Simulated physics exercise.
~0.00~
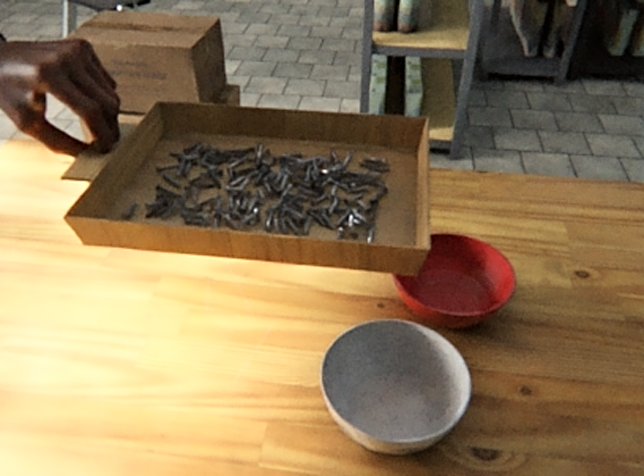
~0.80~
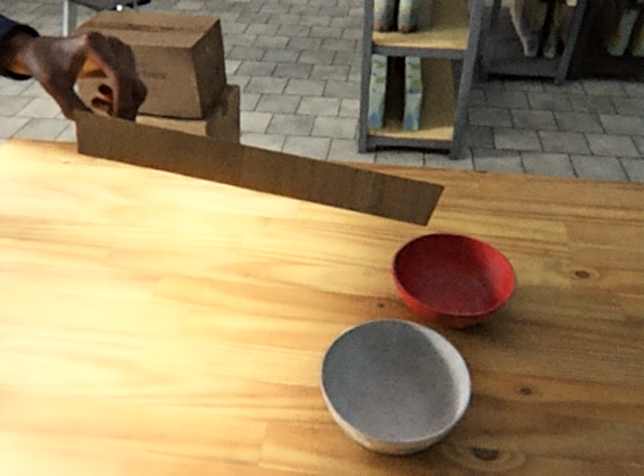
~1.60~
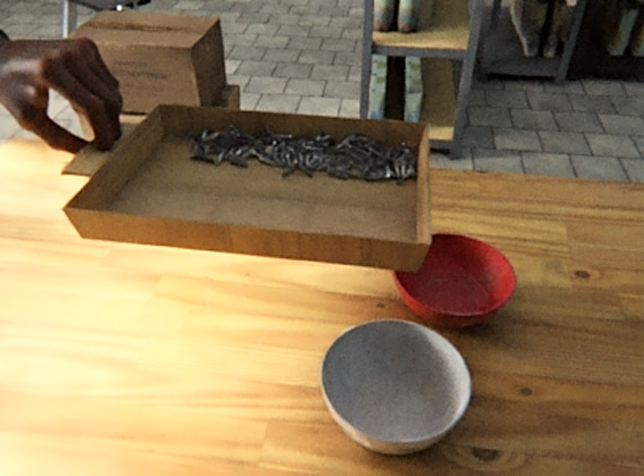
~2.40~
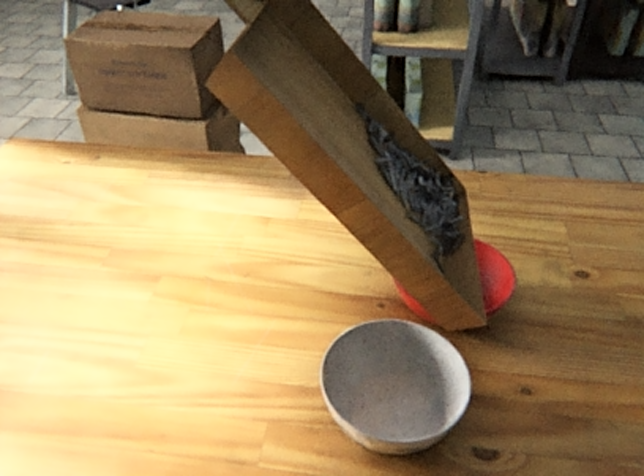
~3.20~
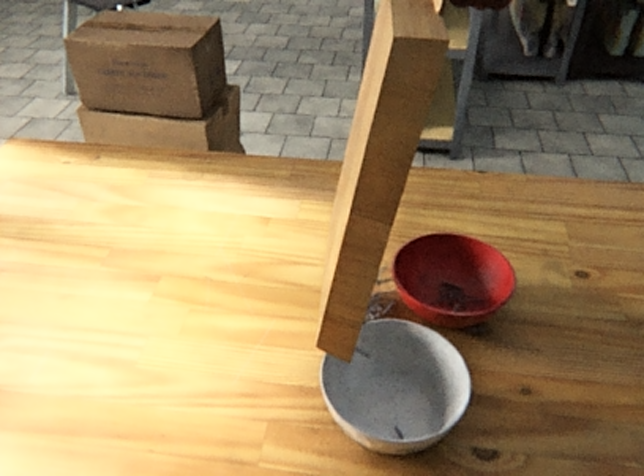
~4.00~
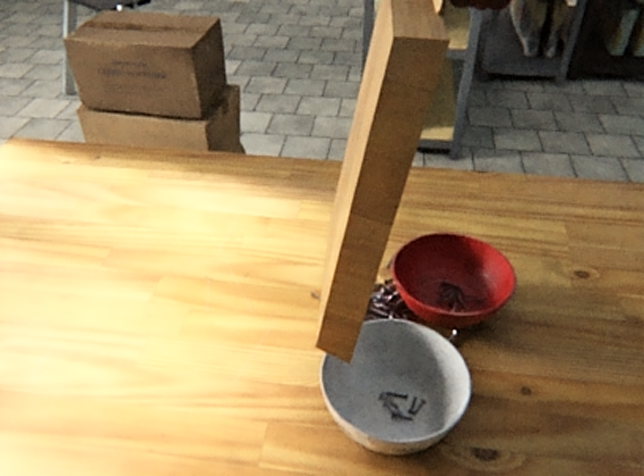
A tray of steel screws tilts, levels, then tips steeply, spilling most outside two bowls.
